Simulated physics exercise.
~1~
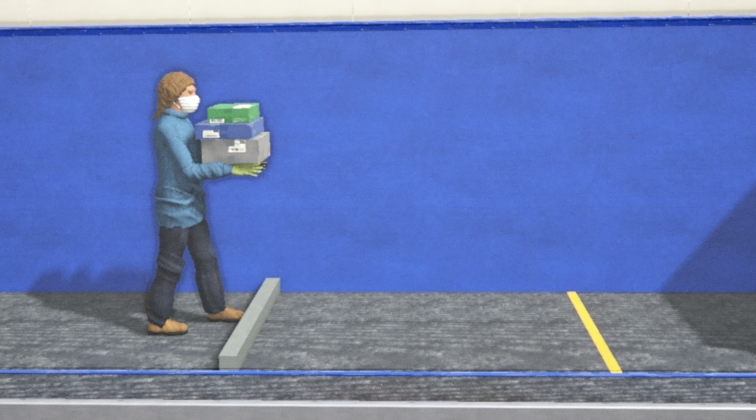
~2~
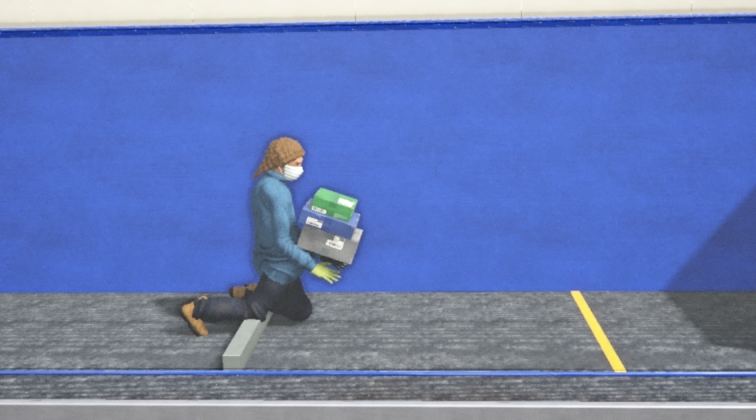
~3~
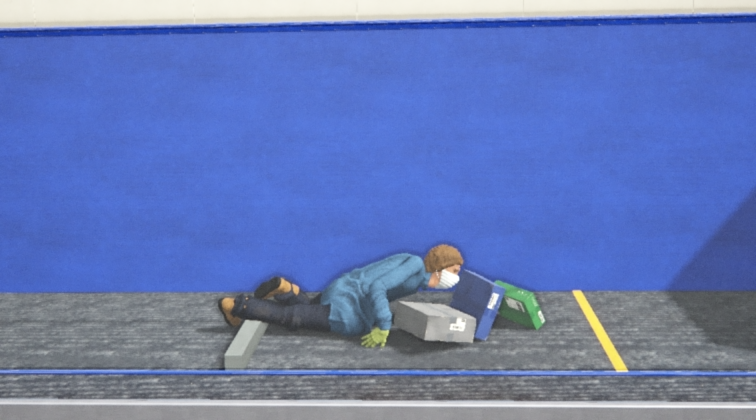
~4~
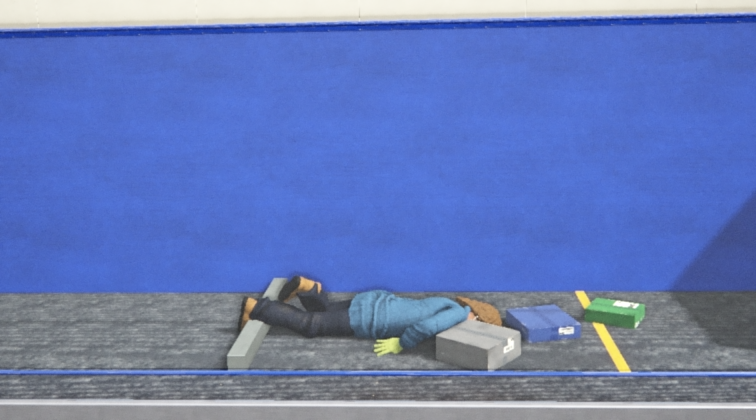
A masked person carrying three boxes trips, falls flat, and the green one crosses a yellow line.
